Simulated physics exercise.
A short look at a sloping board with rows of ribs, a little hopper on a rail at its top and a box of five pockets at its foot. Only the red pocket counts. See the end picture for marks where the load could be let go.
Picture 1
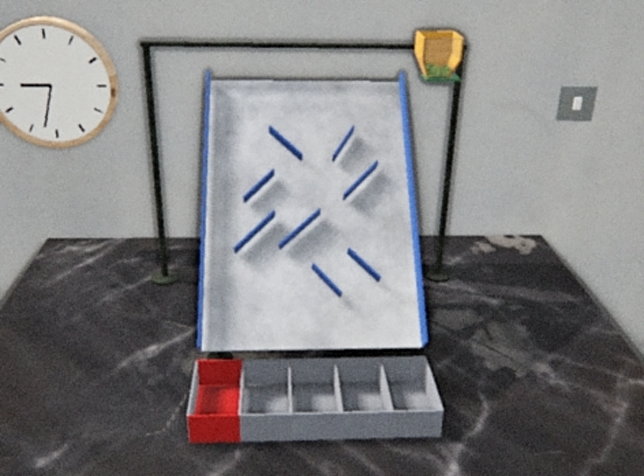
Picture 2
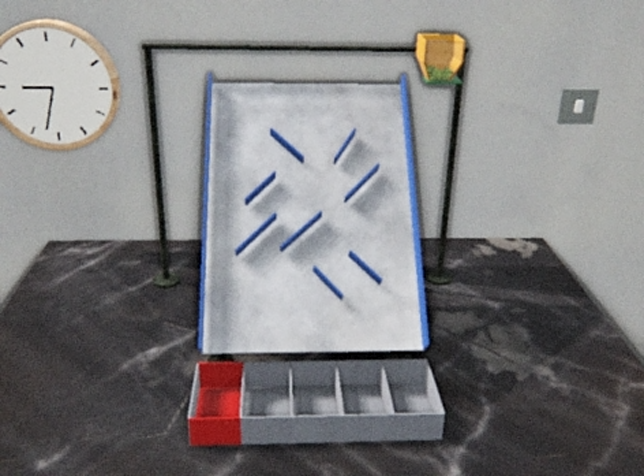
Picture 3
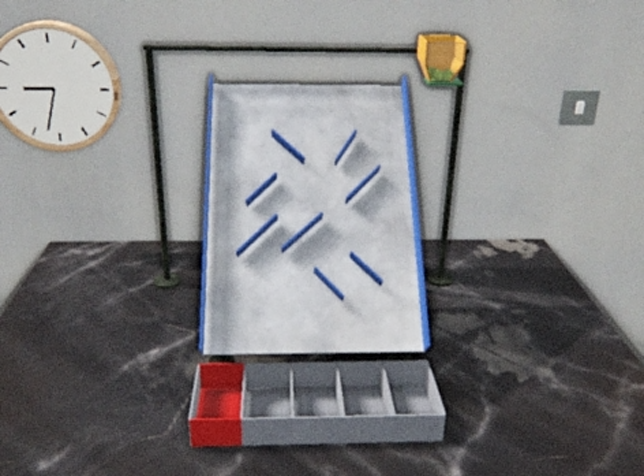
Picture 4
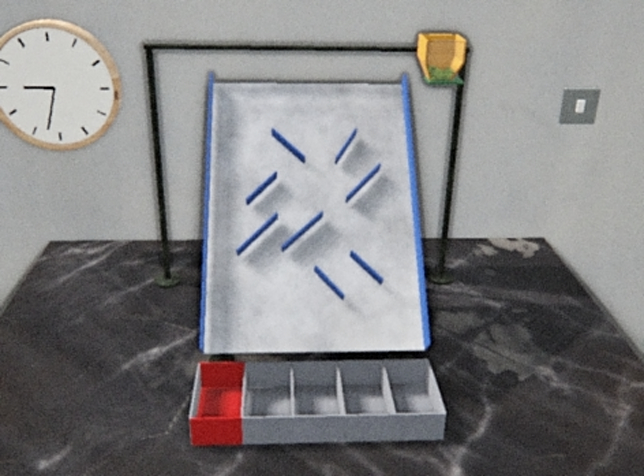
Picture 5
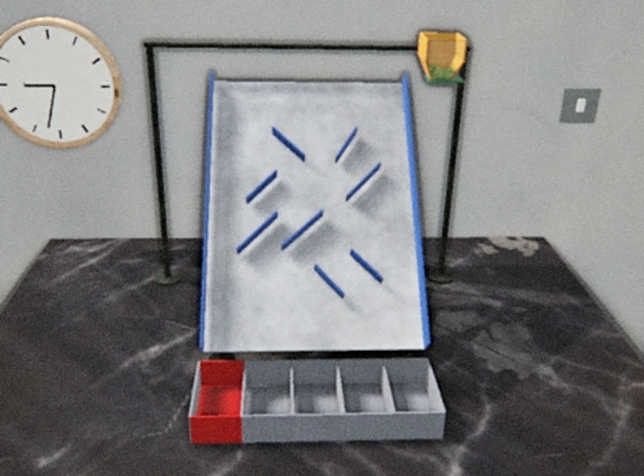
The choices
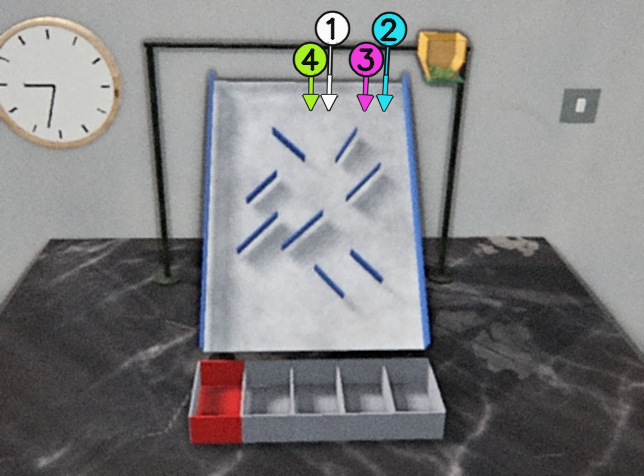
Nothing moves apart from a very slight shake of the camera, which looks from the front, a little above, at a dark marbled tabletop against a grey wall. A pale, blue-edged sloping board with slanted blue ribs stands beneath a dark rail, a yellow hopper with something green at its right end. Below sits a grey box, its leftmost pocket red, with a clock left and a switch right.
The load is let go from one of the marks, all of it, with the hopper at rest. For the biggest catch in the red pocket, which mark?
1 beats the others.
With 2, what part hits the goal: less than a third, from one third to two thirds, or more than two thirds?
Less than a third.
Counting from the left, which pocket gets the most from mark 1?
It is the first one.
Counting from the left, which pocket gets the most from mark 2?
The fifth.
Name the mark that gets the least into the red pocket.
It is 2.
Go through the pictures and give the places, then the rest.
In the first frame, hopper near (437, 69), dried peas, door shut.
In the second frame, ribs (271, 128) to (303, 157), (335, 158) to (355, 128), (245, 199) to (275, 171).
In the third frame, ribs (347, 198) to (380, 165), (237, 252) to (277, 214), (282, 248) to (323, 212).
In the fourth frame, ribs (315, 266) to (344, 295), (351, 250) to (383, 280).
In the fifth frame, red pocket near (216, 428), number 1 of 5 from the left.
On the marked copy, mark 1 meets the board at (328, 104); mark 2 meets the board at (384, 105); mark 3 meets the board at (364, 105); mark 4 meets the board at (310, 104).
If 1 is chosen, the bulk in the red pocket, close to a quarter in other pockets.
If 2 is chosen, only a few in the red pocket, all but a few in other pockets, a small share outside the box.
If 3 is chosen, close to a quarter in the red pocket, close to two thirds in other pockets, a small share outside the box.
If 4 is chosen, close to a quarter in the red pocket, close to two thirds in other pockets, a small share outside the box.
